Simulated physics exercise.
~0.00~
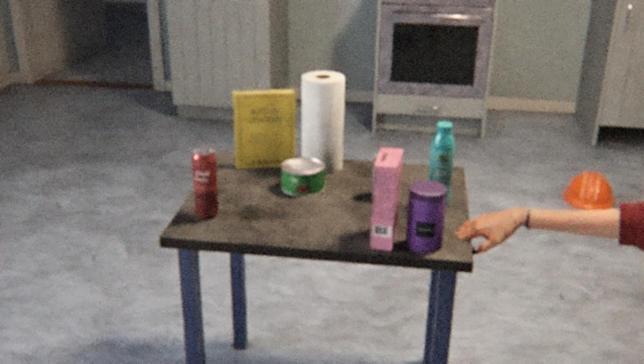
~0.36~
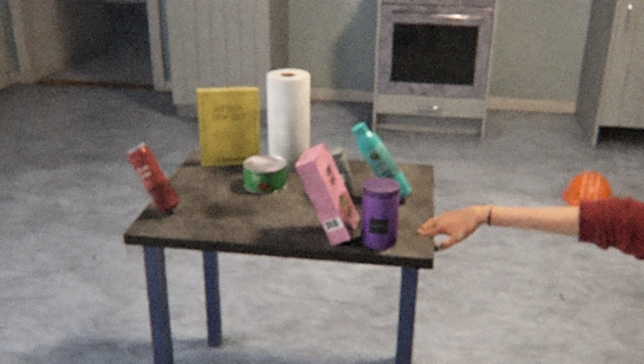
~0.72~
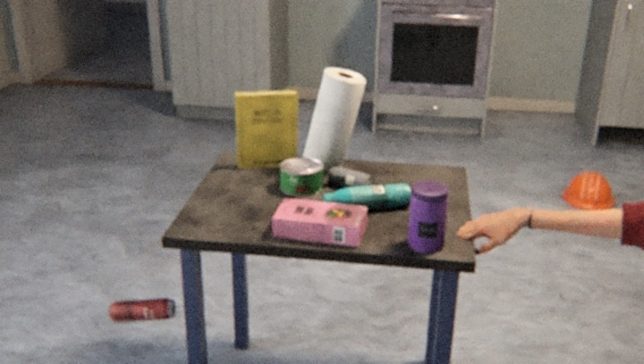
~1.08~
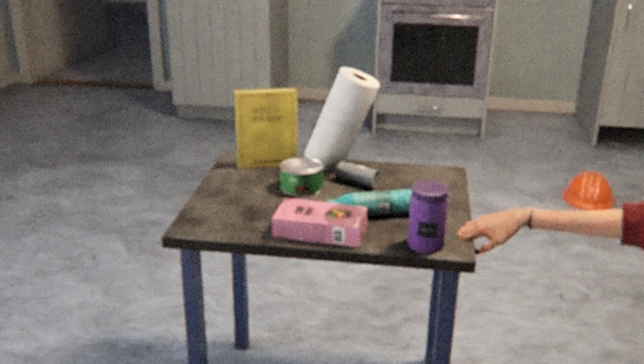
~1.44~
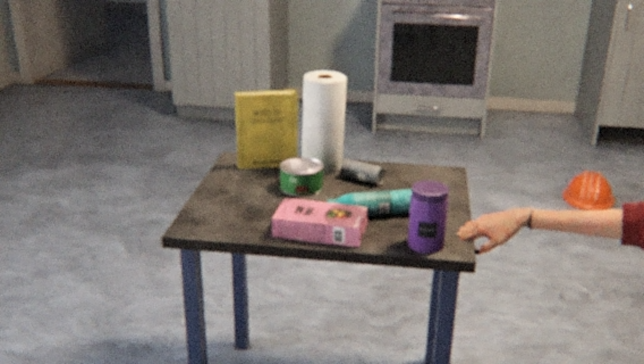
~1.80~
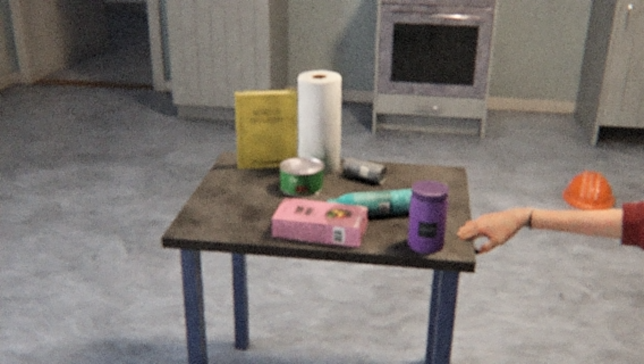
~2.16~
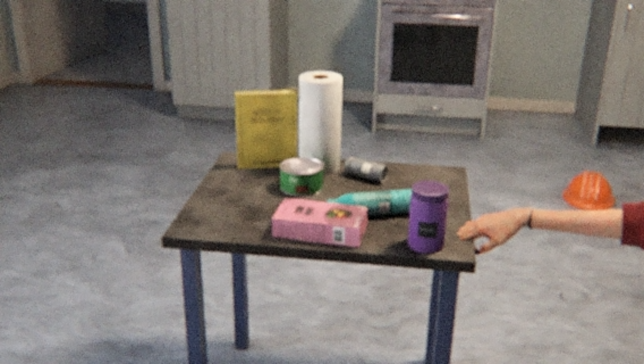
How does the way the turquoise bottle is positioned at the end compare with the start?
At the start the turquoise bottle stands upright on the table, but by the end it is lying on its side on the tabletop.
In a room with a grey floor, pale cabinets and an oven behind, a small dark-topped table with blue legs is seen from the front and slightly above. A red can, yellow book, green tub, white roll, pink packet, turquoise bottle, grey shaker and purple jar stand on it, while a hand holds its right edge. The table shifts left and several things lean, then it returns right. The packet, bottle and shaker topple onto the tabletop, and the can drops to the floor at left and leaves view. The roll tilts but settles upright, and everything rests.
